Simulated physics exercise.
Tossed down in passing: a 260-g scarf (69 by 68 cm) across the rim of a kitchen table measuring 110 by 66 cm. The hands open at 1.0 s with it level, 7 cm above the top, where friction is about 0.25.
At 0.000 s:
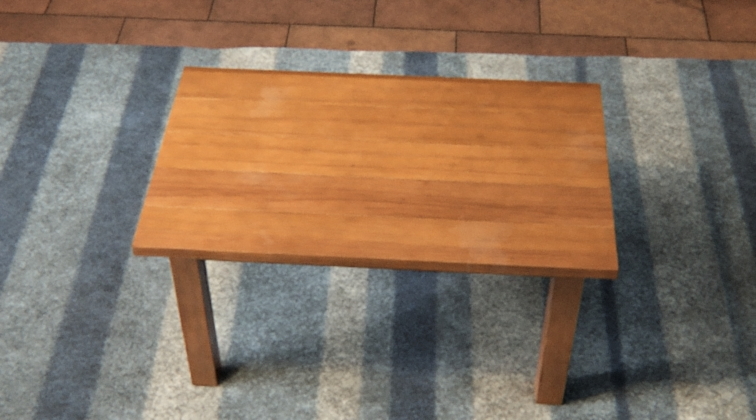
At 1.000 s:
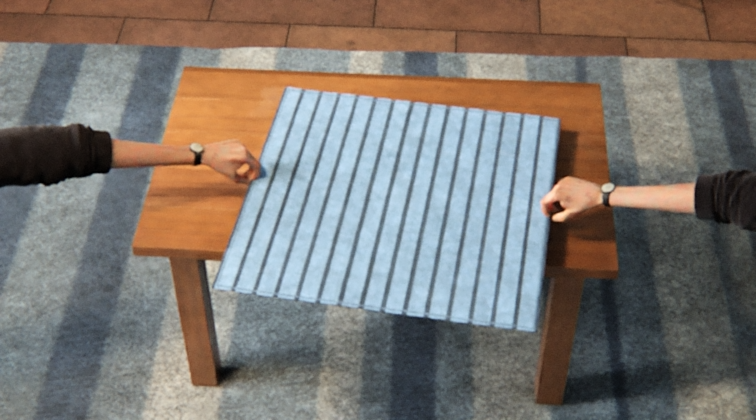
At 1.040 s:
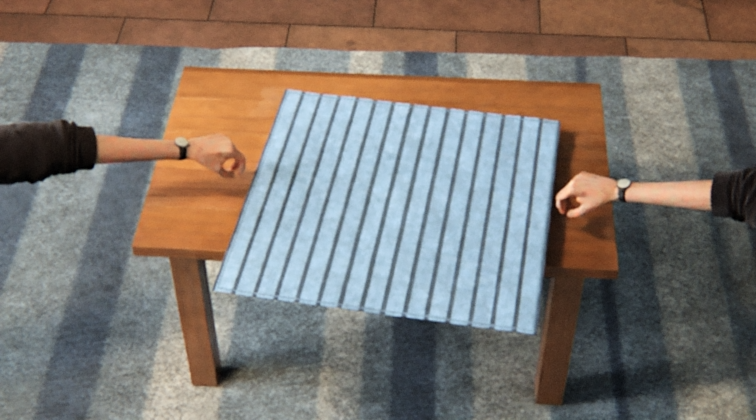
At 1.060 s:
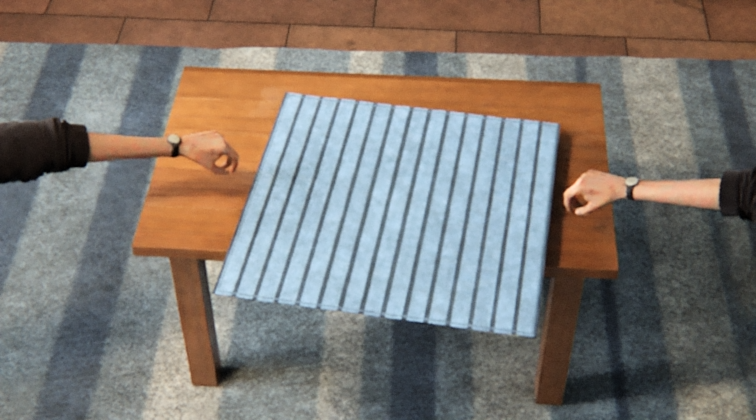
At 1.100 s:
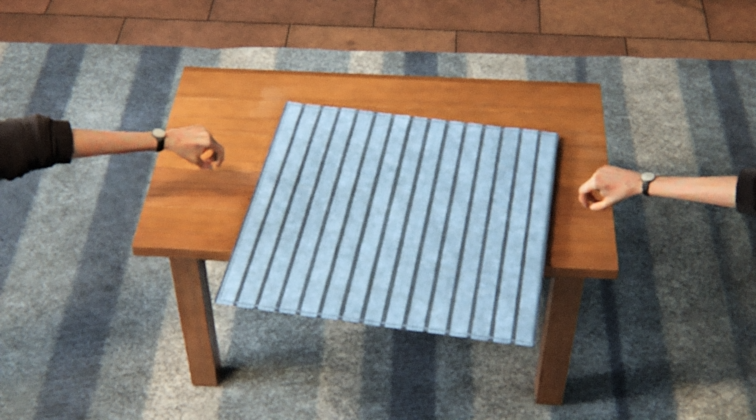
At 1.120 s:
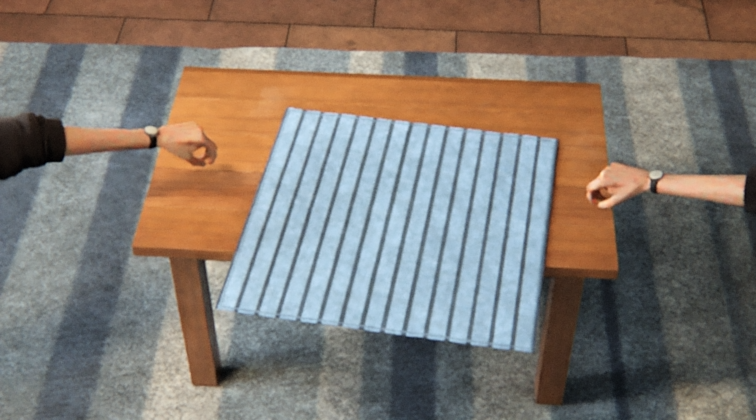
A light-blue cloth with dark stripes comes into view over a bare wooden table, seen from above and in front, on a blue and grey striped rug beside brown tiles. It lies flat and slightly askew, its near edge out past the table's front, between two dark-sleeved arms wearing watches. The hands let go and draw apart to left and right, and the cloth slides slightly toward the viewer, the camera still.
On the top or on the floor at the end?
In the end the scarf drops off.
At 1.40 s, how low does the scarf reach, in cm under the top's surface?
About 24 cm.
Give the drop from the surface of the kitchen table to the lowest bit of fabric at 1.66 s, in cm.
About 38 cm.
After 1.4 s, 55 % of the scarf is still over the top.
After 1.7 s, 45 % of the scarf is still over the top.
After 1.9 s, 20 % of the scarf is still over the top.
After 2.2 s, 0 % of the scarf is still over the top.
After 4.4 s, 0 % of the scarf is still over the top.
